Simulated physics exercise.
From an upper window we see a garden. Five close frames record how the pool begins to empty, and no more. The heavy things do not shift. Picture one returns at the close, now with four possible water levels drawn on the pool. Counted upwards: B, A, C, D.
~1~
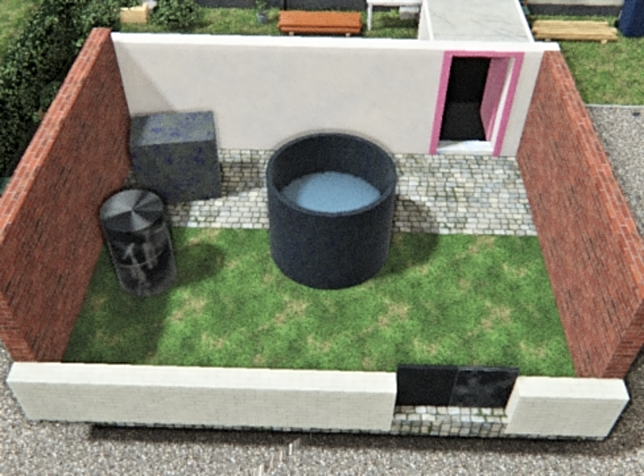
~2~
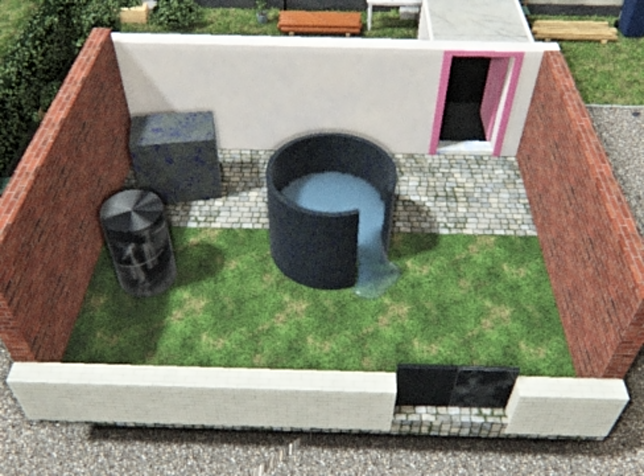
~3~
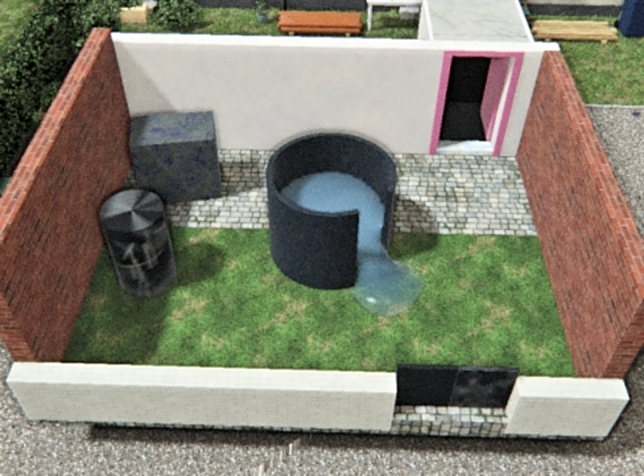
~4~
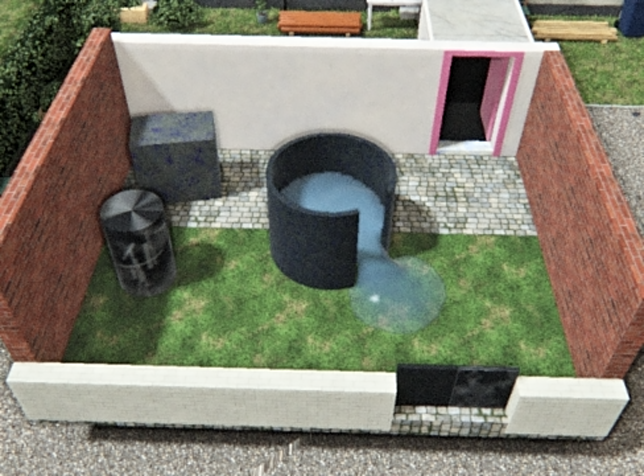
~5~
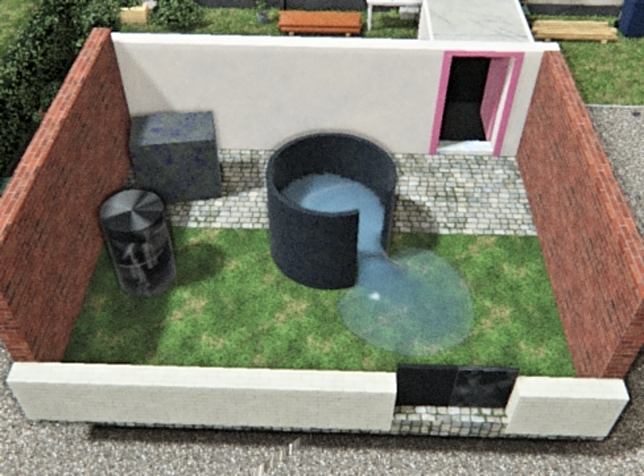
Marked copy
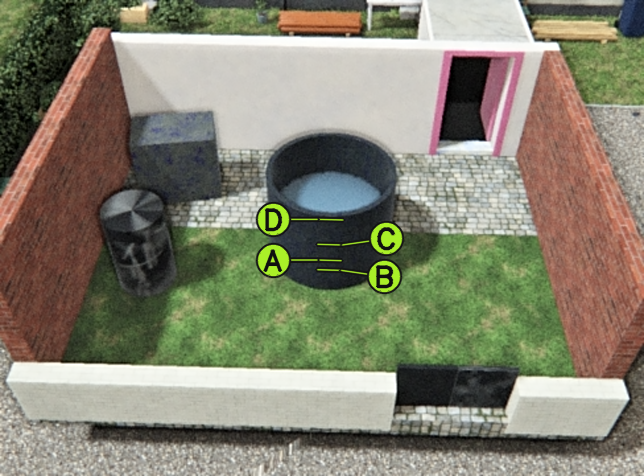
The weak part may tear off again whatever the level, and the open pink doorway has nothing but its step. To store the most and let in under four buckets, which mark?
That is mark C.
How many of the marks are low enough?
Three of them.
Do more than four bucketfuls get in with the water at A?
No.
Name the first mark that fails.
Mark D.
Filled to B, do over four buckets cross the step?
No.
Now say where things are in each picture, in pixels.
In the first frame, water in the pool at rest, its middle at (330, 208); foot of the pink doorway at (464, 155); shut gate at (456, 372).
In the second frame, front seen at (395, 270), 1 % of the ground wet.
In the third frame, front seen at (397, 309), 2 % of the ground wet.
In the fourth frame, front seen at (417, 324), 4 % of the ground wet.
In the fifth frame, front seen at (462, 333), 8 % of the ground wet.
On the marked copy, A at (329, 260); B at (329, 270); C at (329, 244); D at (330, 219); from the bottom up B, A, C, D.
With A, nothing gets over.
With B, nothing gets over.
With C, a splash gets over, under a bucket.
With D, about 9 bucketfuls get in.
